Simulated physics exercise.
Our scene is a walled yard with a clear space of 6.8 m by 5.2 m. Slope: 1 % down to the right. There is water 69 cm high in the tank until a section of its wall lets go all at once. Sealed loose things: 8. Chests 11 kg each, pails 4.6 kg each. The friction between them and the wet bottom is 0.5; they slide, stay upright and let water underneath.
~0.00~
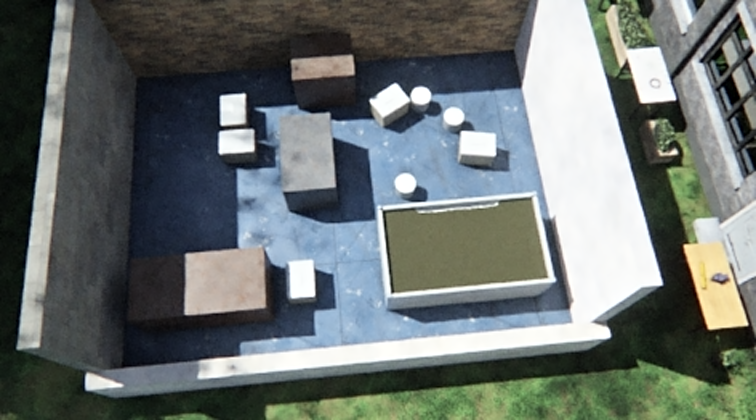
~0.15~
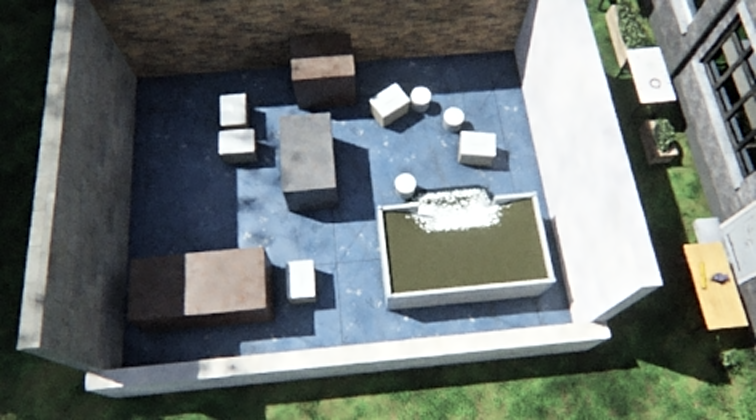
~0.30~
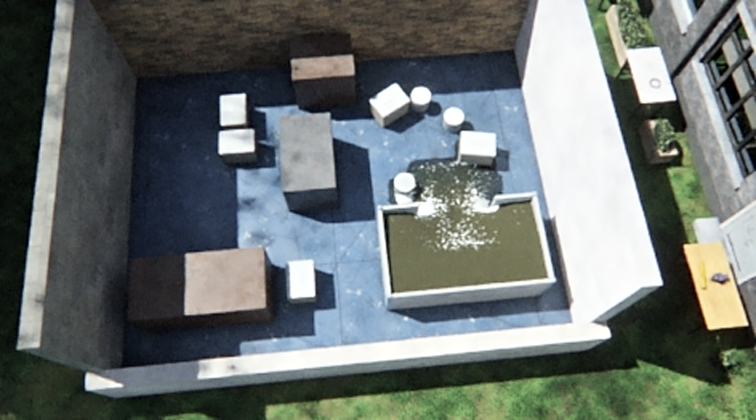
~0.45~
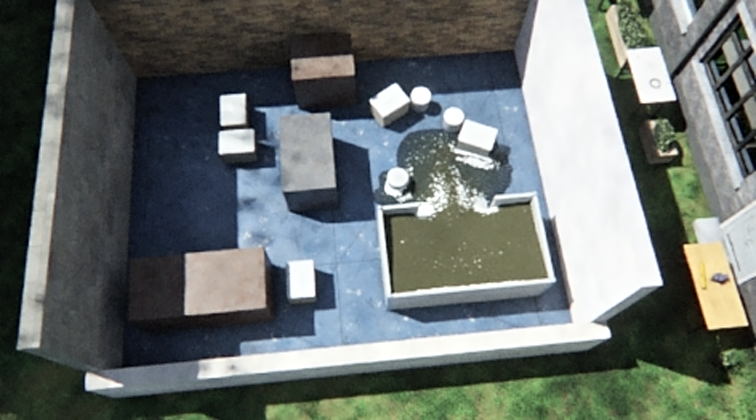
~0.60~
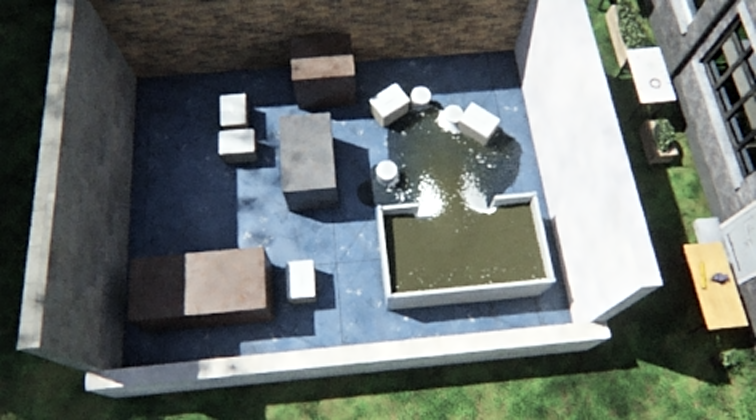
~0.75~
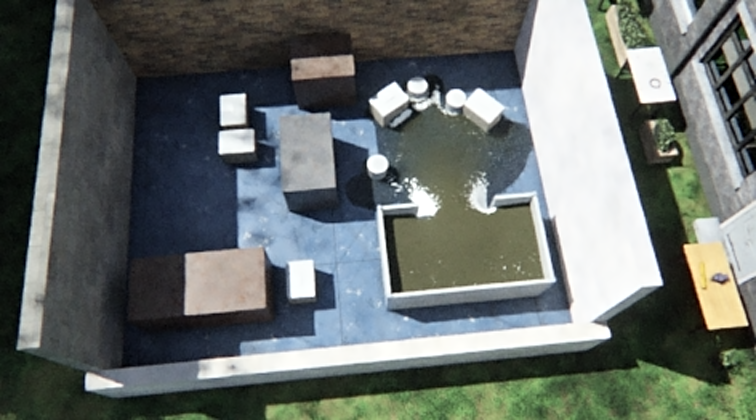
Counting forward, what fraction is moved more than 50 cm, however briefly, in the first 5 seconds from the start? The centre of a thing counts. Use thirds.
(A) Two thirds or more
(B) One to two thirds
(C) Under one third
Option A: Two thirds or more.
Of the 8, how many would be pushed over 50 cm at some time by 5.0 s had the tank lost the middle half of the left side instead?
The answer then is 1.
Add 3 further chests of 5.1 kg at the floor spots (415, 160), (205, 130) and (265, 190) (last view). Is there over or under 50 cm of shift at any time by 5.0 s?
So it's gets above, then gets above, then stays below.
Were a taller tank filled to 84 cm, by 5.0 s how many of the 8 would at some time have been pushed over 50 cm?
You'd get 6 in that case.
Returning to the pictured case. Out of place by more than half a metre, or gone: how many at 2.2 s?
Result: 5.
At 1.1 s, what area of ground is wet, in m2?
That flooded area is roughly 11.0 m2.
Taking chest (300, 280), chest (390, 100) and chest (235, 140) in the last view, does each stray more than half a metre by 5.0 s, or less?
Listed in sequence: Lower; higher; lower for the last.
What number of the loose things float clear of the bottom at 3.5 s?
Count: 5.
After 1.1 s 4 of 8 are over 50 cm from their spots; 0 afloat.
After 2.2 s 5 of 8 are over 50 cm from their spots; 4 afloat.
After 3.5 s 6 of 8 are over 50 cm from their spots; 5 afloat.
After 5.0 s 5 of 8 are over 50 cm from their spots, and 6 have been at some point; 6 afloat.
